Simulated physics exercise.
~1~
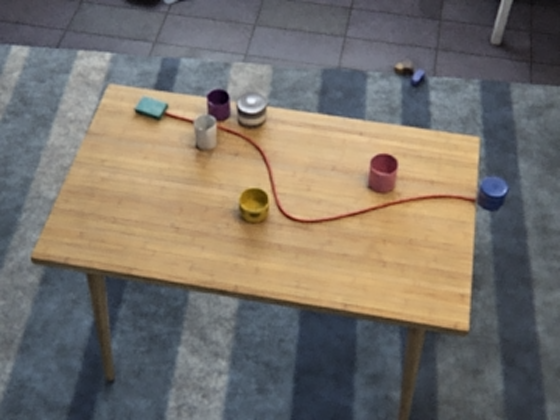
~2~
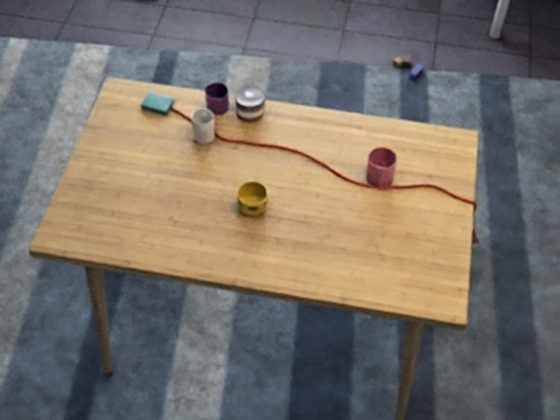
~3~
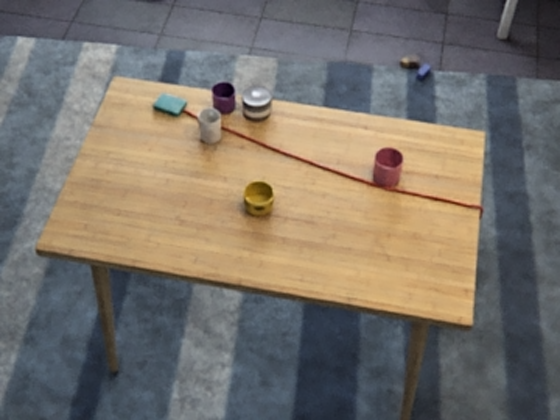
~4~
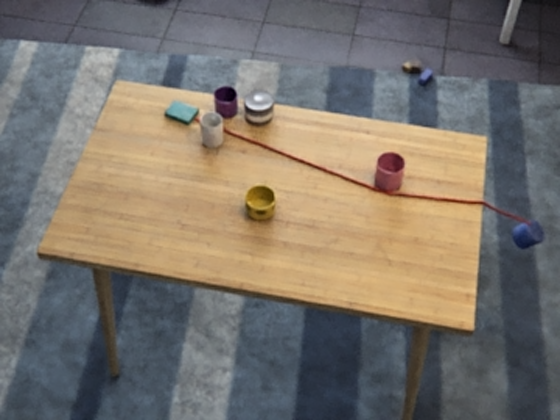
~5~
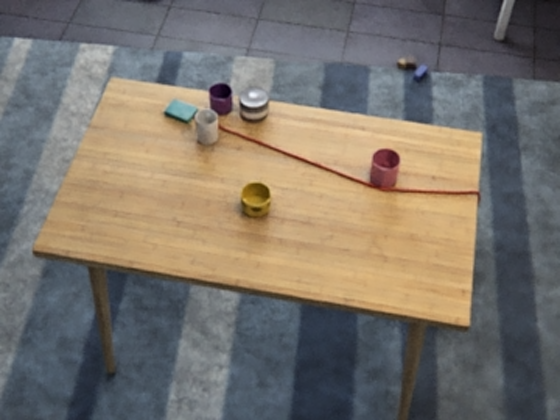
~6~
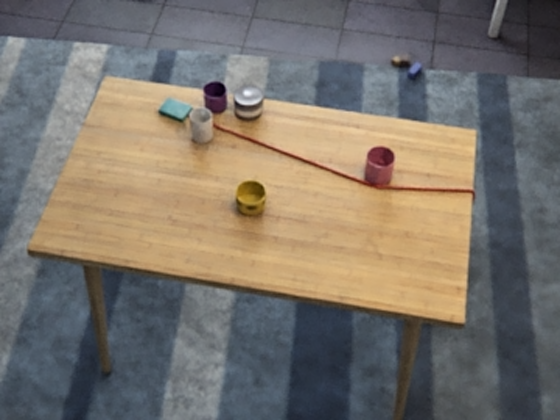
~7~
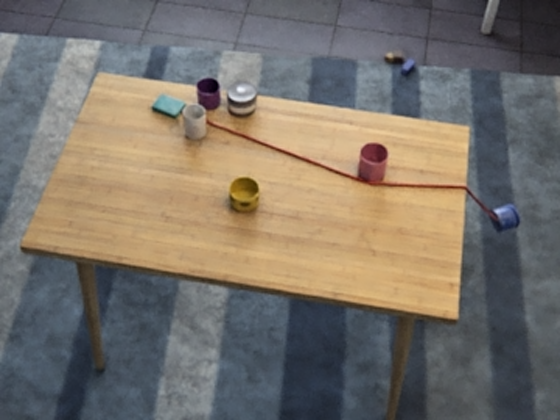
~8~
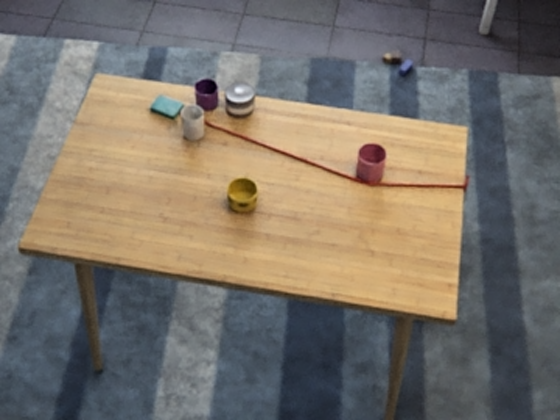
On a wooden table over a striped rug, a blue cup-like object tied by a red cord to a small teal item dropped off the right edge, dragging the teal item slightly right before it swung below the edge, while the cups and tin stayed put.
